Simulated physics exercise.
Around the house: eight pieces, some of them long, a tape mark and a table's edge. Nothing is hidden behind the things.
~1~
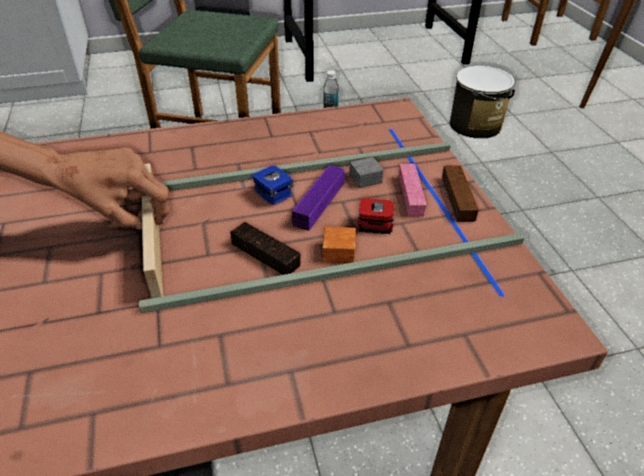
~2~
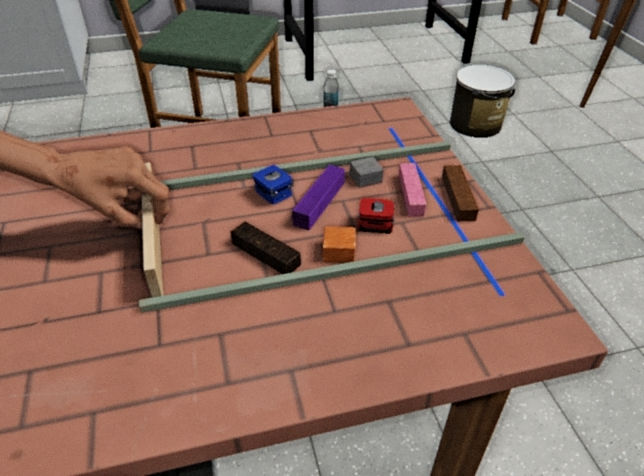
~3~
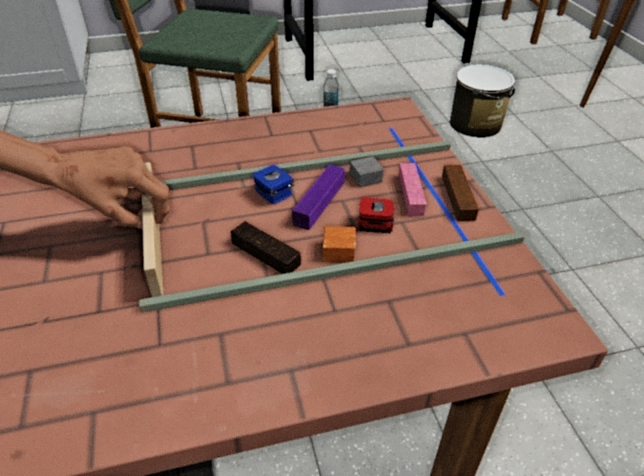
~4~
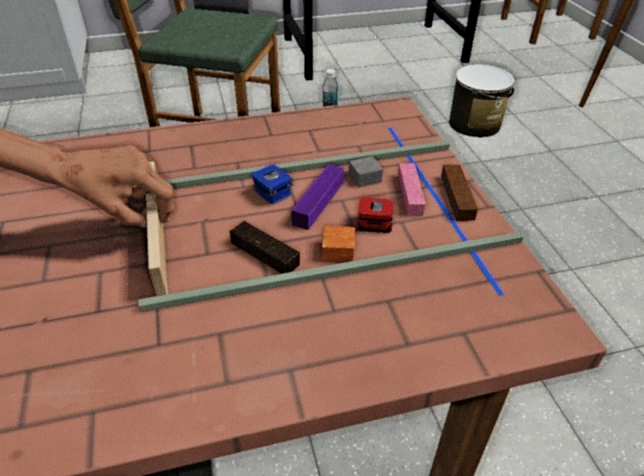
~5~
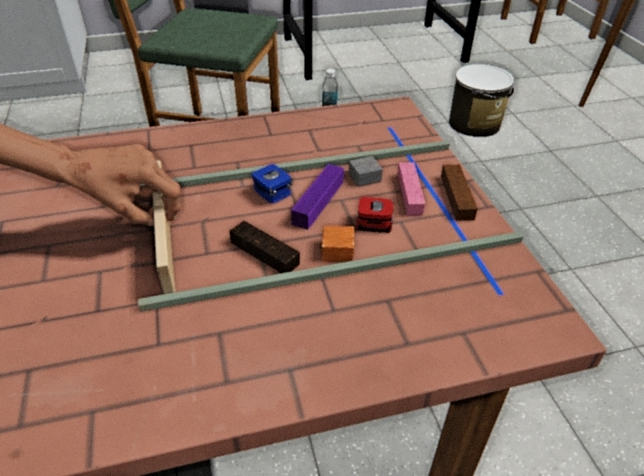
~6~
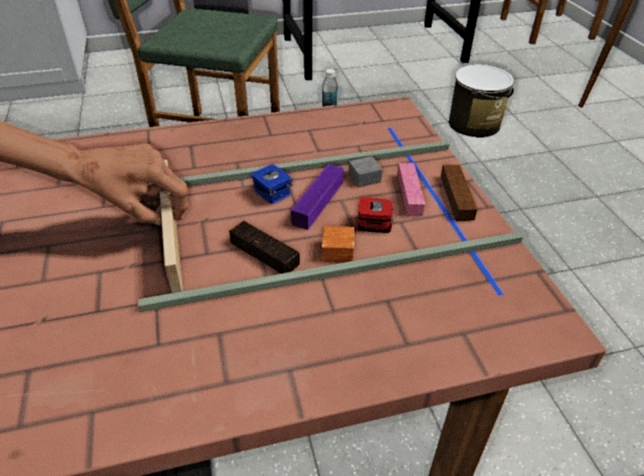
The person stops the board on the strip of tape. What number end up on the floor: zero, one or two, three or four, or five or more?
Outcome: The number that fall off is three or four.
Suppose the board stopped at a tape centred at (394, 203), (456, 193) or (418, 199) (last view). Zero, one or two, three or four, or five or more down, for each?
In that order: None; 5 or more; just one or two.
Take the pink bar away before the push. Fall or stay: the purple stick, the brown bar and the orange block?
The purple stick stays on; the brown bar is lost; the orange block stays on.
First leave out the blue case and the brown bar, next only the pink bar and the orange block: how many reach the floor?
The counts: 0 and 2.
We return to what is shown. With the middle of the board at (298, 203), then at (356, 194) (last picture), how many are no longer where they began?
First 4, then 7.
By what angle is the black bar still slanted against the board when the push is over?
Near 0 degrees.
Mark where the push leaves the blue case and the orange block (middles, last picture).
First (433, 164), then (493, 220).
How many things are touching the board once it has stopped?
2 of them.
Early on, none off yet; brown bar at rest near (458, 192); pink bar at rest near (410, 188); grey block at rest near (365, 171).
A while later, none off yet; brown bar at rest near (458, 192); pink bar at rest near (412, 188); grey block travelled a little near (379, 170).
Further along, none off yet; brown bar leaning a little near (494, 189); pink bar travelled about its own width near (473, 182); grey block travelled well along near (441, 164).
Finally, the number that fall off is three or four; lost, red case, grey block, pink bar and brown bar.
